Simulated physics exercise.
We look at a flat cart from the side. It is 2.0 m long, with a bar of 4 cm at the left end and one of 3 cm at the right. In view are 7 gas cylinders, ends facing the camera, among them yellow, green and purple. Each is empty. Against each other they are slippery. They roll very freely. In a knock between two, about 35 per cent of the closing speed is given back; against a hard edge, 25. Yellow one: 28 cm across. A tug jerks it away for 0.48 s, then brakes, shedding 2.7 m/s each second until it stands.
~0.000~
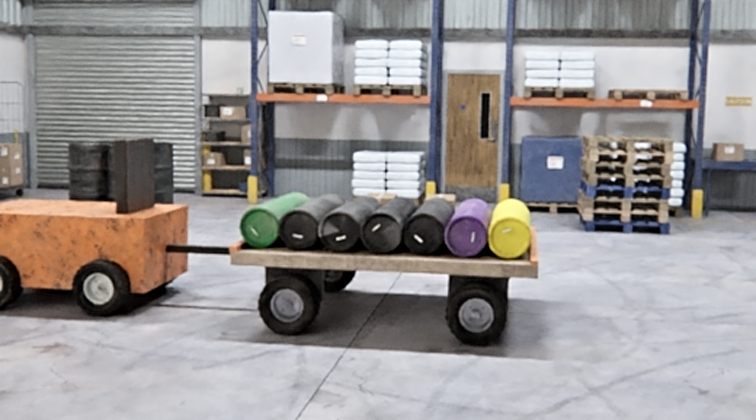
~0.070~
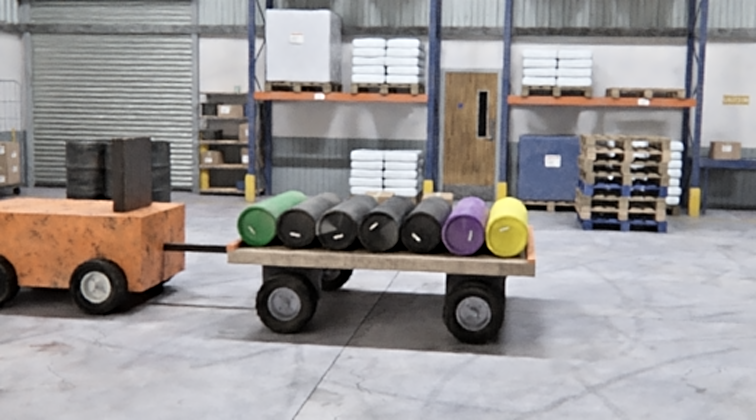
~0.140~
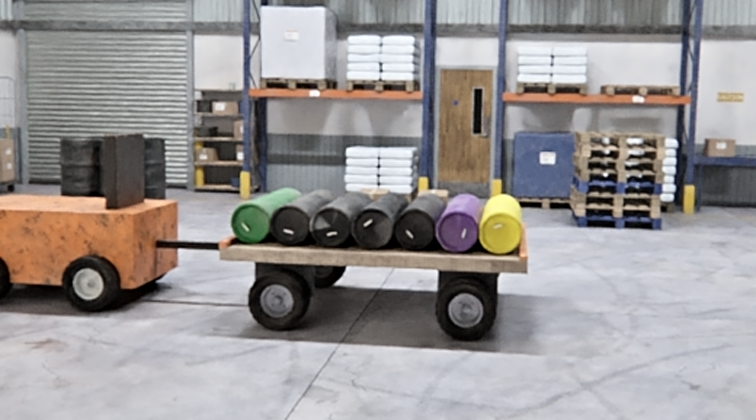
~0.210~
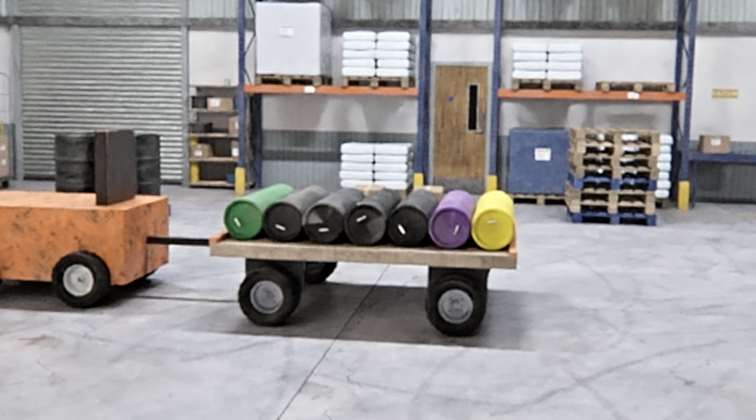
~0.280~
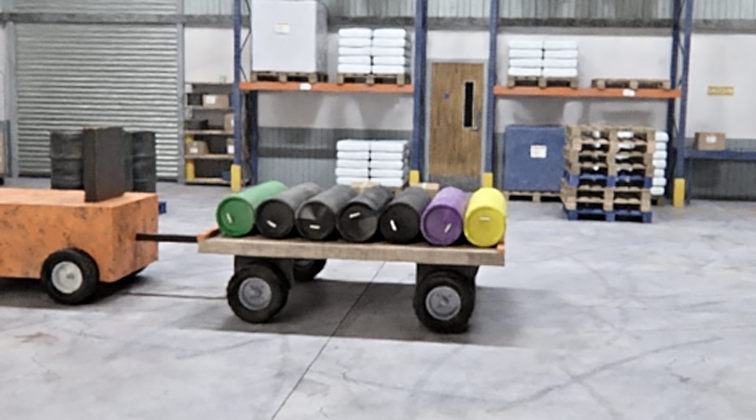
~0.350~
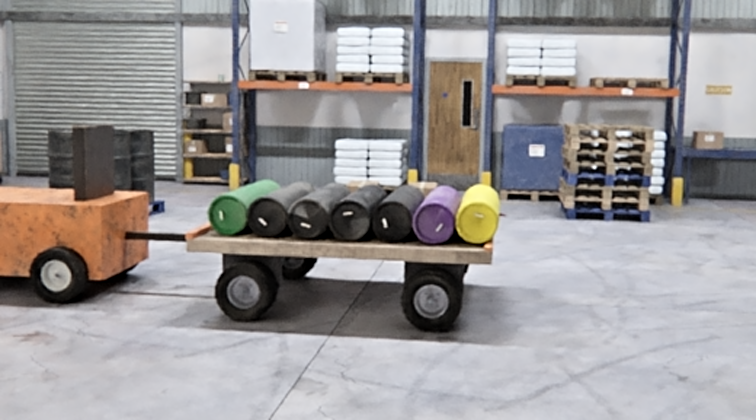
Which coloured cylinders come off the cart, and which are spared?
The yellow cylinder goes over a bar, the green is kept aboard, the purple stays on the cart.
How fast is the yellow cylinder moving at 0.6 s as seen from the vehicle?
The speed is close to 0.5 m/s.
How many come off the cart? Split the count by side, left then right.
By side, that's 0 to the left and 1 to the right.
By 0.6 s, yellow is over the right bar and falling; green is on the deck, 30 cm from the left bar, rolling right along the cart; purple is on the deck, 20 cm from the right bar, rolling right along the cart; 1 over a bar so far.
By 0.7 s, yellow is over the right bar and falling; green is on the deck, 35 cm from the left bar, rolling right along the cart; purple is on the deck, 15 cm from the right bar, rolling right along the cart; 1 over a bar so far.
By 0.9 s, yellow is over the right bar and falling; green is on the deck, 40 cm from the left bar; purple is on the deck, 10 cm from the right bar; 1 over a bar so far.
Finally (2.3 s), yellow is over the right bar and down; green is on the deck, 10 cm from the left bar; purple is on the deck, 40 cm from the right bar; 1 over a bar so far.
